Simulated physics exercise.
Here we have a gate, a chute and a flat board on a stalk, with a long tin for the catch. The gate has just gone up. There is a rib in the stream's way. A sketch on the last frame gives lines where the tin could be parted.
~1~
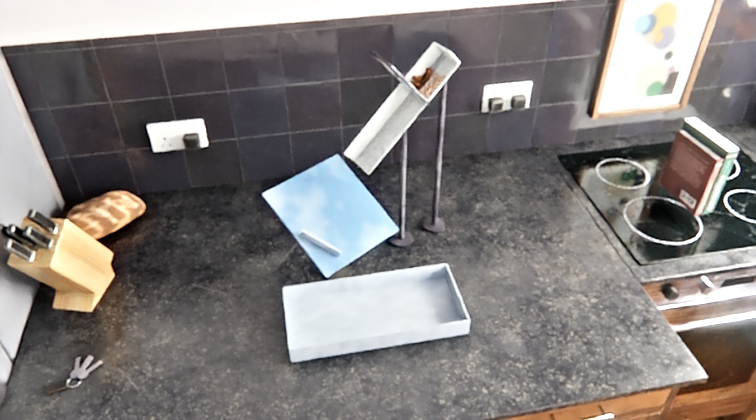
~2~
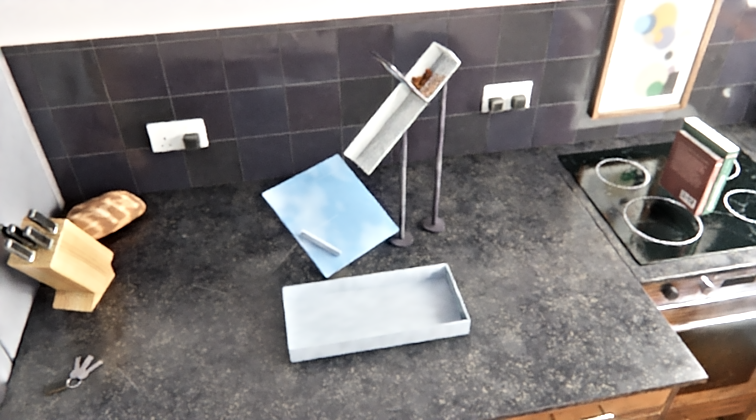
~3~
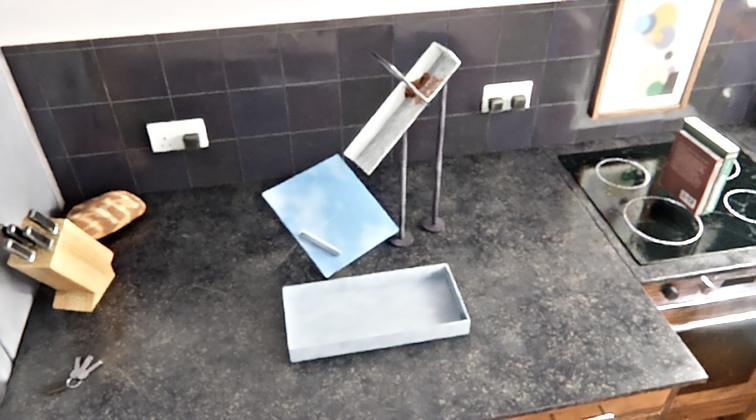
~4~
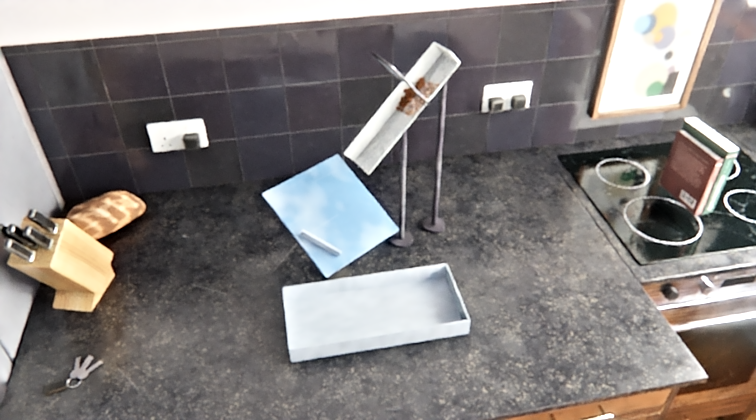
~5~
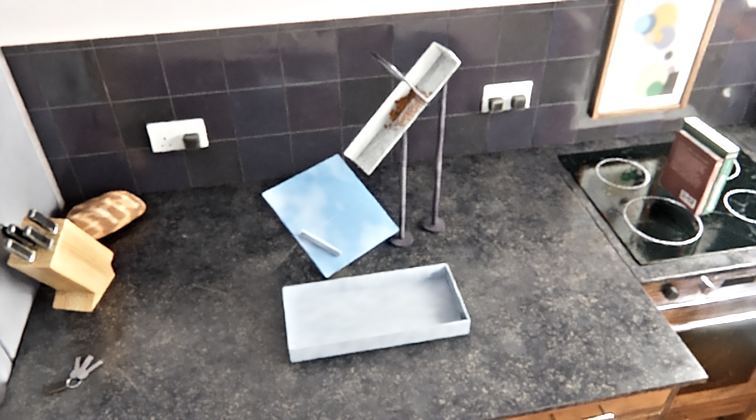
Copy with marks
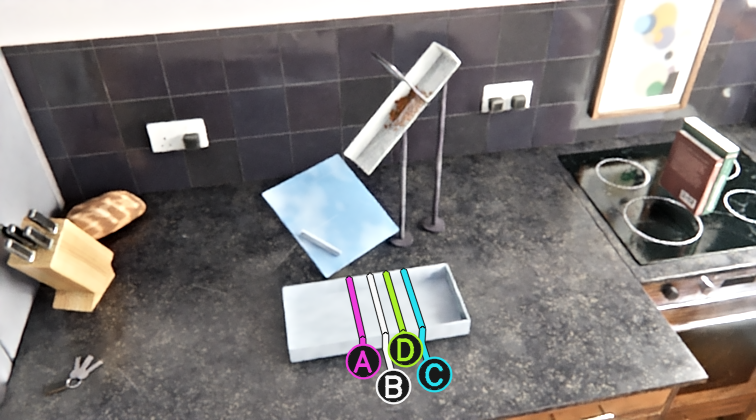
At the start, small brown pieces sit near the top of a sloping grey chute on dark stands, above a tilted blue board with a light rib and an empty pale tin on a dark counter. The pieces then slide down and left along the chute, spreading slightly, while everything else stays still.
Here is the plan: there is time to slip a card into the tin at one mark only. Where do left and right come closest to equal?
The answer is line B.
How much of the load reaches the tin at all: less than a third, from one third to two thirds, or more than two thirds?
About that: More than two thirds.
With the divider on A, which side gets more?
The right side.
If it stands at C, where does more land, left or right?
Left.
On the marked copy, line A crosses the front rim at (362, 338); line B crosses the front rim at (385, 334); line C crosses the front rim at (422, 328); line D crosses the front rim at (403, 331).
With A, of what is caught, just a few on the left of the divider, almost all on the right.
With B, of what is caught, roughly two thirds on the left of the divider, roughly a third on the right.
With C, of what is caught, almost all on the left of the divider, about a tenth on the right.
With D, of what is caught, the larger part on the left of the divider, about a tenth on the right.
